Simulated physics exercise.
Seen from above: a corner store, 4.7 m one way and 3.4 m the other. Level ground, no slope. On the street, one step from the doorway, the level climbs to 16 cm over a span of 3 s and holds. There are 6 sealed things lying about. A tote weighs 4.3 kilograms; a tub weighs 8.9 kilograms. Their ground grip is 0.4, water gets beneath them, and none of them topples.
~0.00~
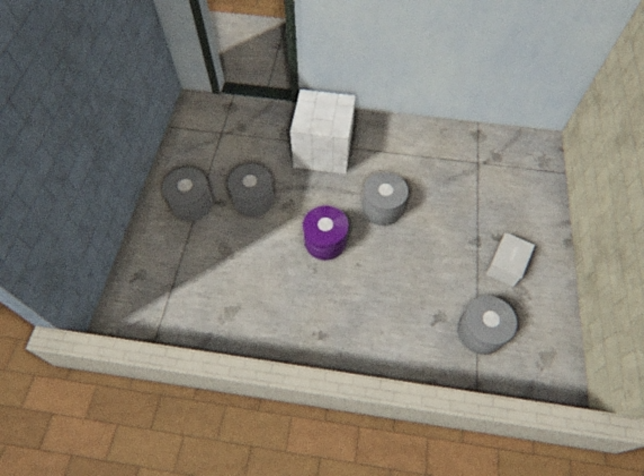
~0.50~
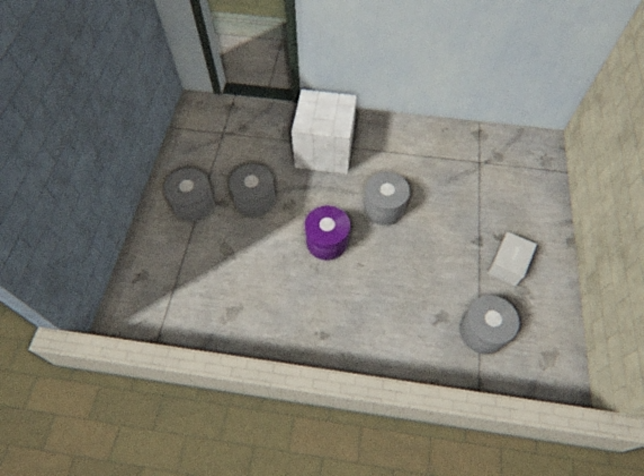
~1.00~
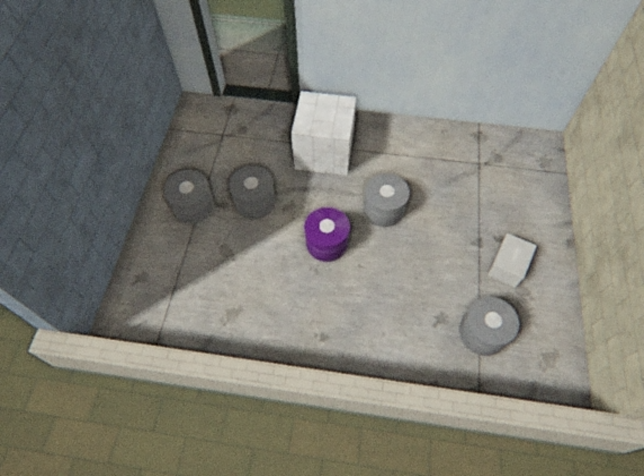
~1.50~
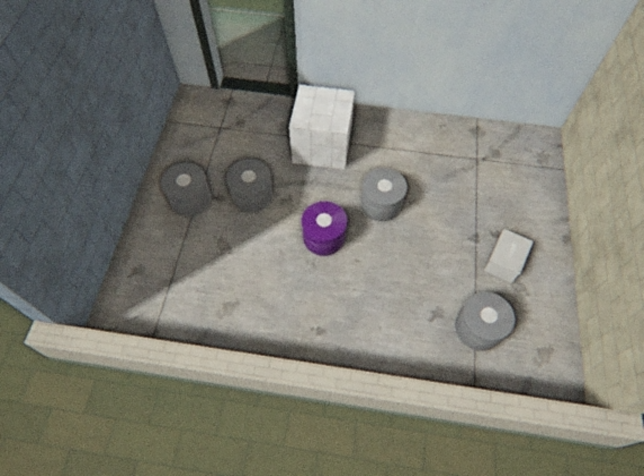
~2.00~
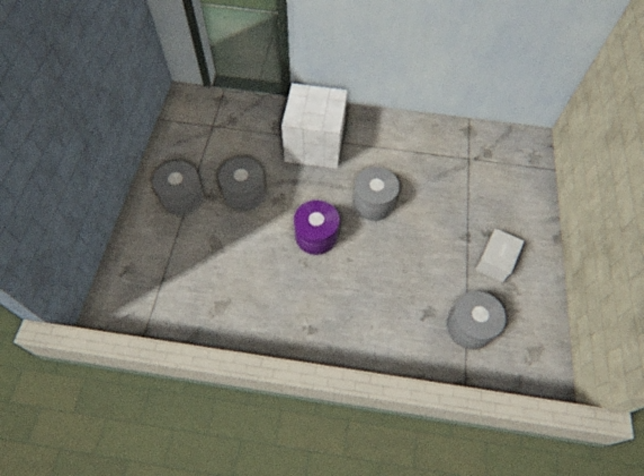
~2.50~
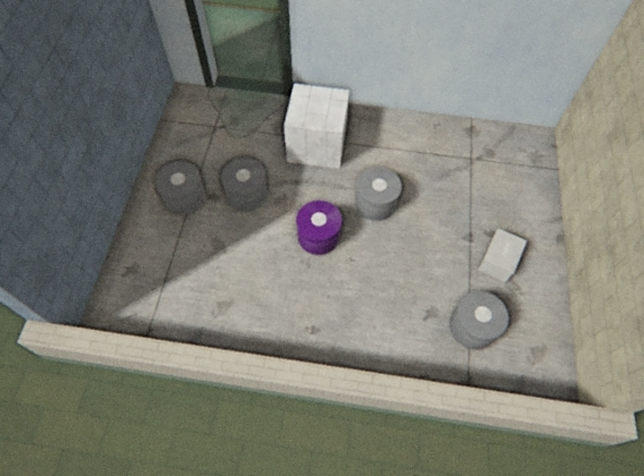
The clip opens on a high view of a walled corner with round tubs, one purple and the others grey, and two white blocks. The orange-brown paving outside turns olive, then deeper green, and a green tint deepens in the doorway. The view shifts very slightly, while the tubs and blocks stay put.
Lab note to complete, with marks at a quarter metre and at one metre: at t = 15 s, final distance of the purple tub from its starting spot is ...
At t = 15 s the distance is below a quarter metre.
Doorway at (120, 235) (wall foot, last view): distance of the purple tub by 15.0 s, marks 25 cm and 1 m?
That would leave the purple tub a long way off.
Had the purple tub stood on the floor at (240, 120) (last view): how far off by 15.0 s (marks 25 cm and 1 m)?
Result: It drifts a great deal.
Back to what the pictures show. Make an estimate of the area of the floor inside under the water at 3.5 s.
Somewhere about 2.5 m2, give or take.
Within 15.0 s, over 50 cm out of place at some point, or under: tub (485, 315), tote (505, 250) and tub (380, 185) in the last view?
Taking them in order: Greater; greater; smaller.
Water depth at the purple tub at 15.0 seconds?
Roughly 4 cm deep.
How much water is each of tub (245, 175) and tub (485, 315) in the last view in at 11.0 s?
About 4 and 5 cm.
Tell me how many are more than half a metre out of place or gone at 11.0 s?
The answer is 2.
After 3.5 s the purple tub is near (319, 220), 0.0 m from its start, aground; 0 afloat.
After 6.8 s the purple tub is near (319, 220), 0.0 m from its start, aground; 2 afloat.
After 11.0 s the purple tub is near (319, 220), 0.0 m from its start, aground; 2 afloat.
After 15.0 s the purple tub is near (320, 220), 0.0 m from its start, aground; 4 afloat.
